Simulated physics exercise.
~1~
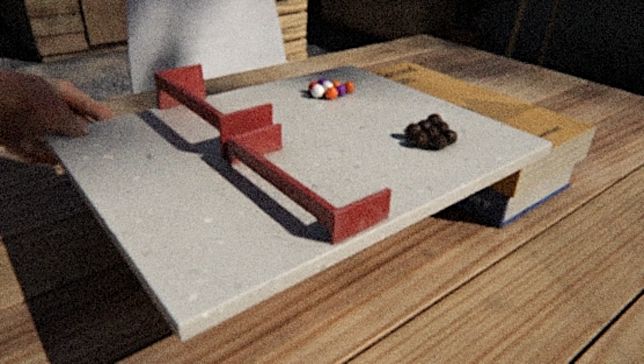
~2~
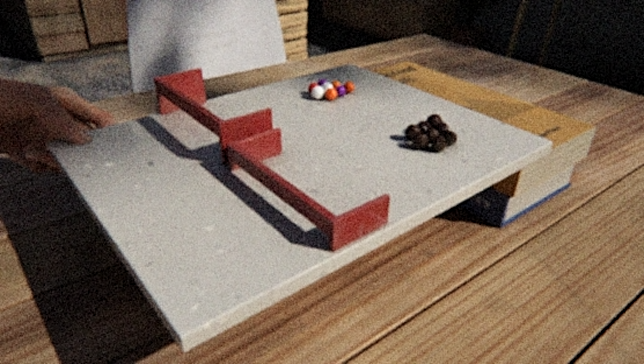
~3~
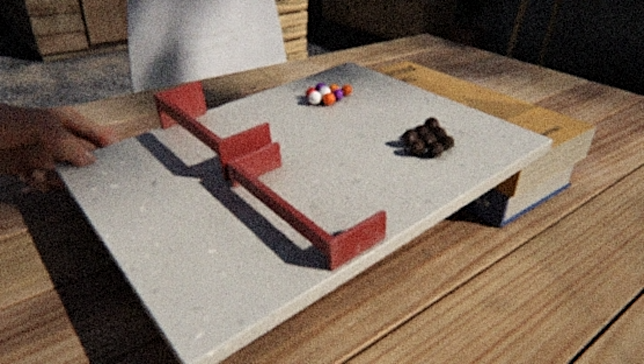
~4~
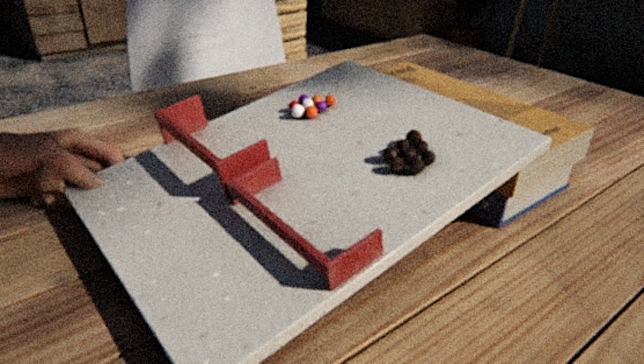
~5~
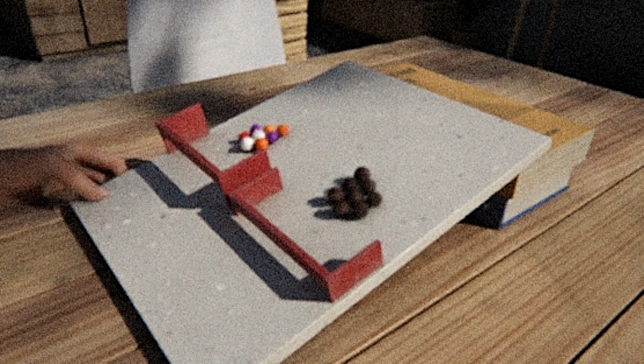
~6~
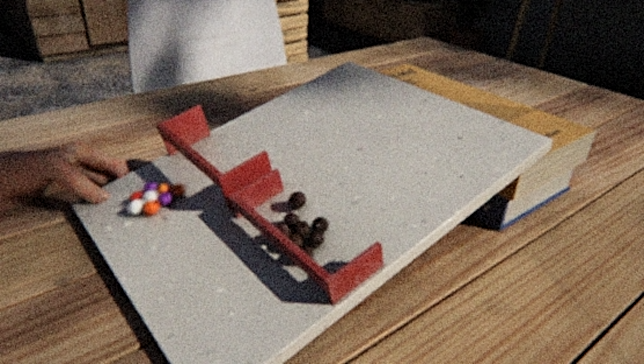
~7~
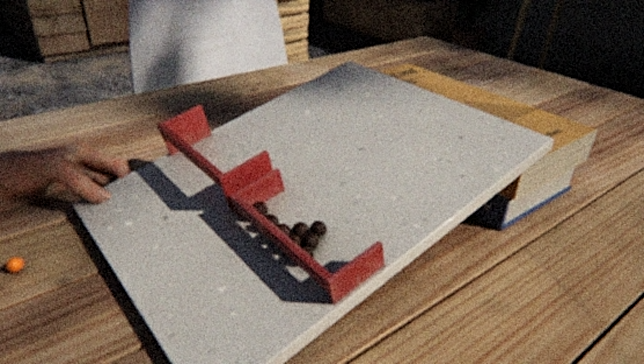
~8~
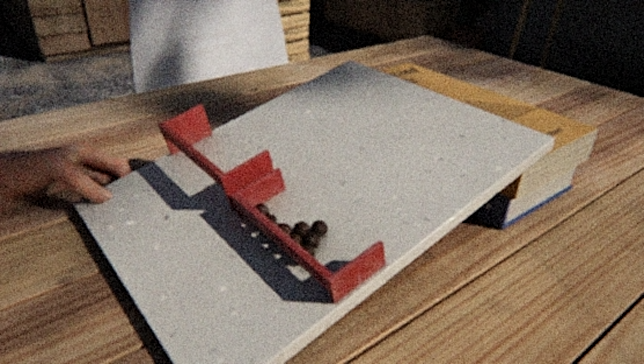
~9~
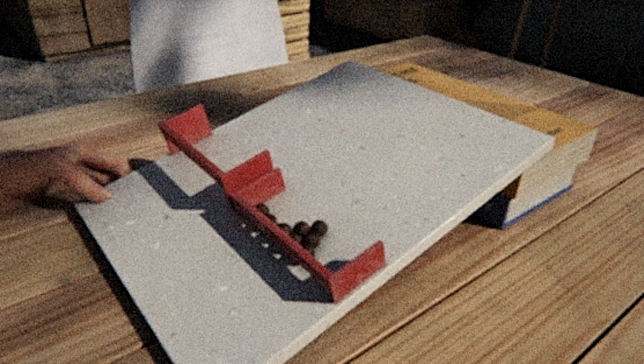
A hand lowered its end of a pale board propped on books, and two clusters of balls rolled toward the red bars; the small colourful ones slipped under and off the board, while the bigger dark ones stayed gathered behind the nearer bar.
